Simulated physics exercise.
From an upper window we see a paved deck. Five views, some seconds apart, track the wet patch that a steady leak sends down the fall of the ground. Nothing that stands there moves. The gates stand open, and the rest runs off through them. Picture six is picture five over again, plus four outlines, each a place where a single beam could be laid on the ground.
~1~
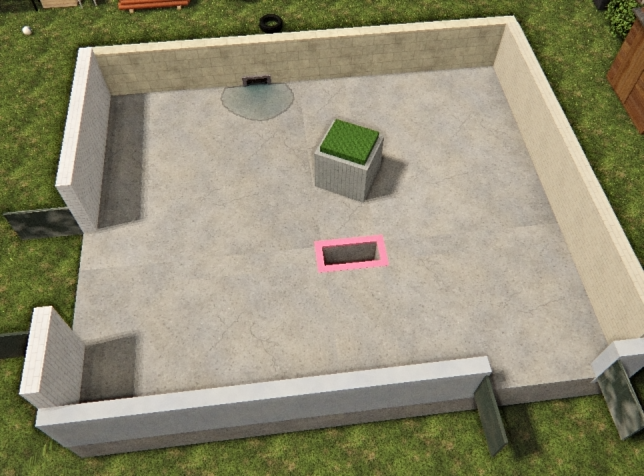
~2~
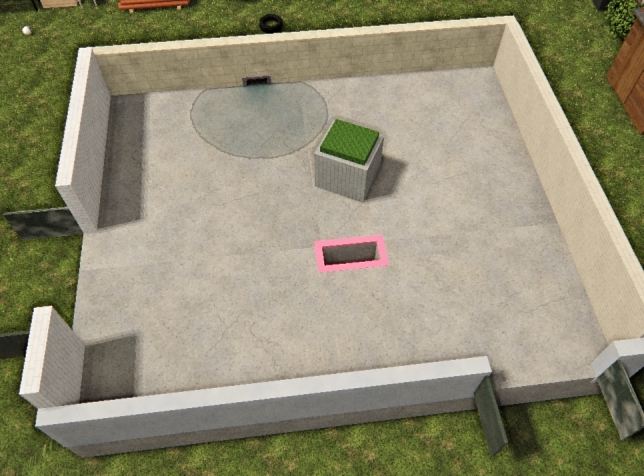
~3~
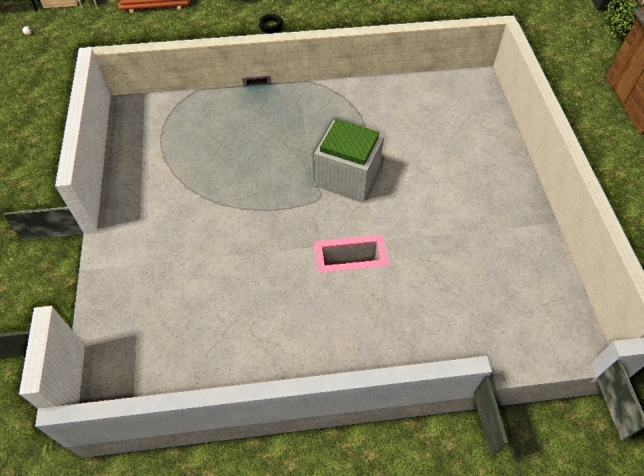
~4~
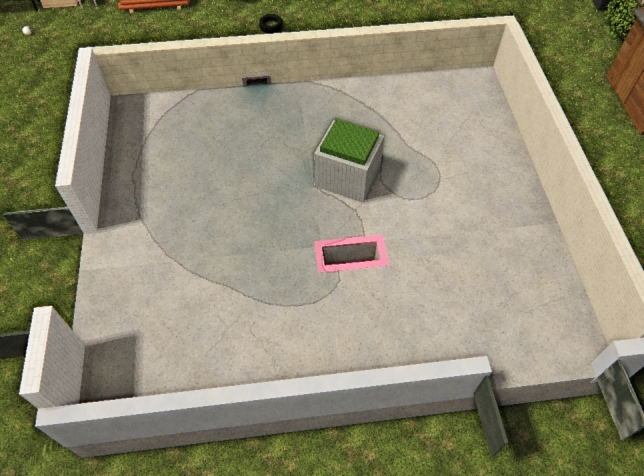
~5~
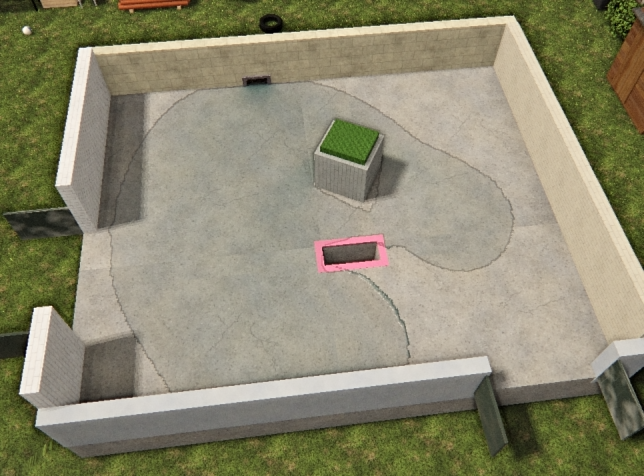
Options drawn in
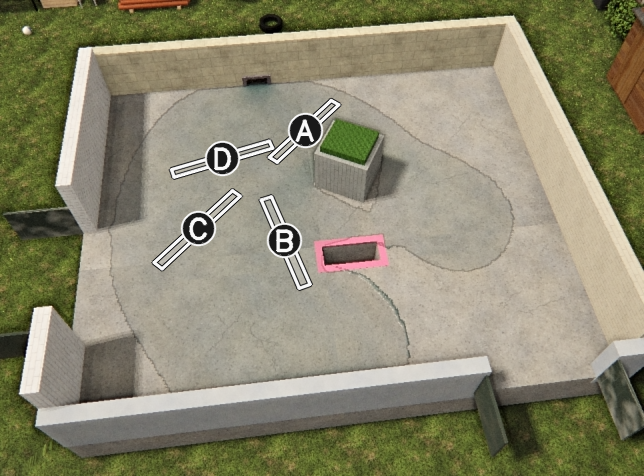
Water spreading from a wall outlet across a walled paved deck, passing around a grass-topped block and reaching a pink-edged drain.
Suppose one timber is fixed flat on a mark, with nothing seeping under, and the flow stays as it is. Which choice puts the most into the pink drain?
B beats the others.
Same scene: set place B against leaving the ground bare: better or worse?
It is better.
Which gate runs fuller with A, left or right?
More leaves on the right.
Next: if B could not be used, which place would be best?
C it is.
In white, A from (273, 159) to (335, 102); B from (266, 198) to (304, 286); C from (158, 265) to (236, 193); D from (172, 173) to (270, 144).
If A is chosen, about 4 % of the stream goes into the pink drain, about 94 % out by the gates.
If B is chosen, about 24 % of the stream goes into the pink drain, about 74 % out by the gates.
If C is chosen, about 13 % of the stream goes into the pink drain, about 85 % out by the gates.
If D is chosen, about 7 % of the stream goes into the pink drain, about 91 % out by the gates.
